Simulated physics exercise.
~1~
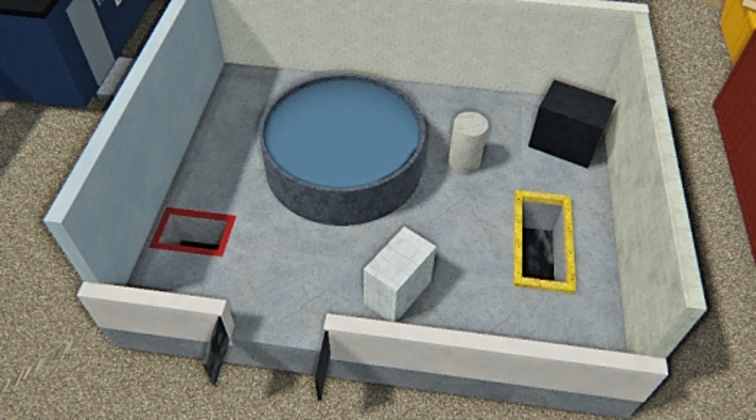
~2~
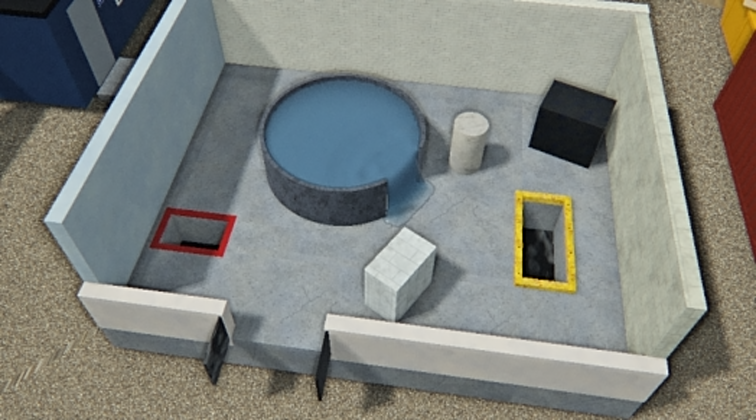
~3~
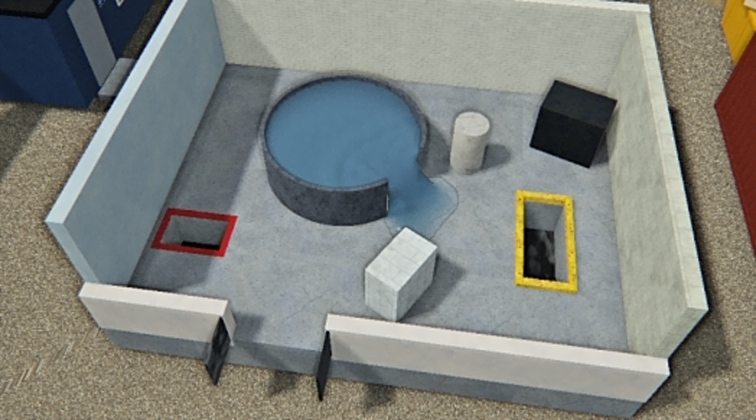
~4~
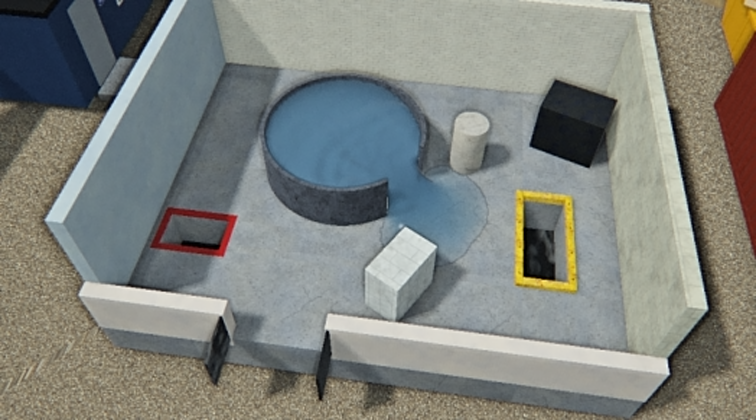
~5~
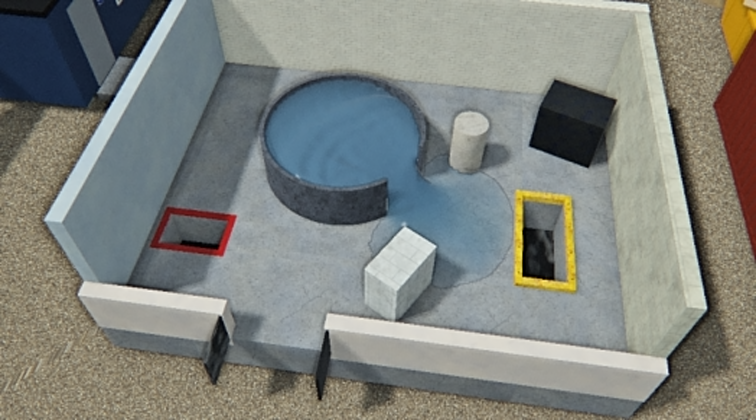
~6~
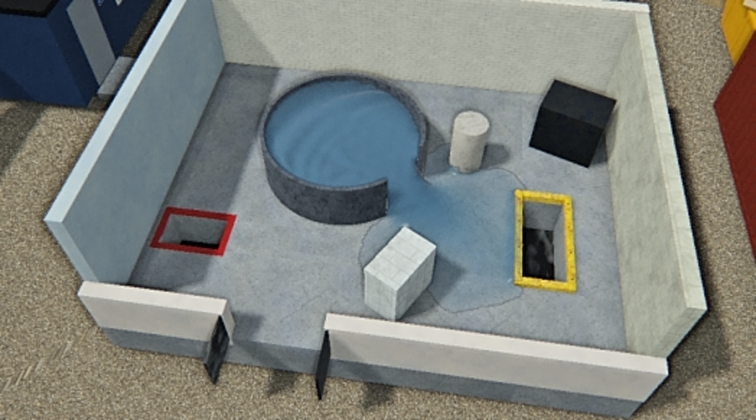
A round pool on a walled concrete slab broke open at its lower right side, and water poured out, spreading across the floor around the white block and reaching the yellow-edged opening.
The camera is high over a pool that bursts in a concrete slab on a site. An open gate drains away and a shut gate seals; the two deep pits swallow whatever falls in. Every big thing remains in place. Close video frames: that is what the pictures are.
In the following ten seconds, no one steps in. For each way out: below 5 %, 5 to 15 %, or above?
My prediction: Gate: Beneath five per cent, yellow pit: Past fifteen per cent, red pit: Beneath five per cent.
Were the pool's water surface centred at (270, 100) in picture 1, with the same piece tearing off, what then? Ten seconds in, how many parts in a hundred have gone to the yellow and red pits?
Shares - yellow: 20 in a hundred; red: 0 in a hundred.
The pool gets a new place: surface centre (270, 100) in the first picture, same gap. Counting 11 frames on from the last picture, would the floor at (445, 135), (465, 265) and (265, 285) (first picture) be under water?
Looking at all three, I'd call them swamped, swamped, bone dry.
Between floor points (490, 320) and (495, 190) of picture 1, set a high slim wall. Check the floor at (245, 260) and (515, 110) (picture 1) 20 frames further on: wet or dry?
Taking them in the order asked, the first is inundated and the second is inundated.
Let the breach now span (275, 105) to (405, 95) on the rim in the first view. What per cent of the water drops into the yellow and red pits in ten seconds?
The yellow pit takes 2 per cent and the red pit 25 per cent.
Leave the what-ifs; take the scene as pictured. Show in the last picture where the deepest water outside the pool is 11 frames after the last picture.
Look close to (625, 366).
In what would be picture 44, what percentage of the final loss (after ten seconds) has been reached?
My figure: 80 percent.
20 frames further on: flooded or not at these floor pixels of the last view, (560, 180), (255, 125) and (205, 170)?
One by one: Waterlogged / left dry / left dry.
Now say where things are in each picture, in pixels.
The round pool at (343, 131) is whole and still, in the first frame.
Water pours out at (405, 189) and has run to (424, 182), in the second frame.
The front is at a hidden place, out from the gap at (405, 190), in the third frame.
The front is at (451, 258), out from the gap at (405, 190), in the fourth frame.
The front is at (493, 266), out from the gap at (405, 190), in the fifth frame.
The front is at (514, 293), out from the gap at (405, 189), in the sixth frame.
A moment on, water covers 25 % of the floor; the gate 0 %, the yellow pit 4 %, the red pit 0 %.
Next, water covers 35 % of the floor; the gate 0 %, the yellow pit 10 %, the red pit 0 %.
Then, water covers 40 % of the floor; the gate 0 %, the yellow pit 17 %, the red pit 0 %.
Later, water covers 65 % of the floor; the gate 1 %, the yellow pit 25 %, the red pit 0 %.
In the end, water covers 90 % of the floor; the gate 1 %, the yellow pit 30 %, the red pit 1 %.
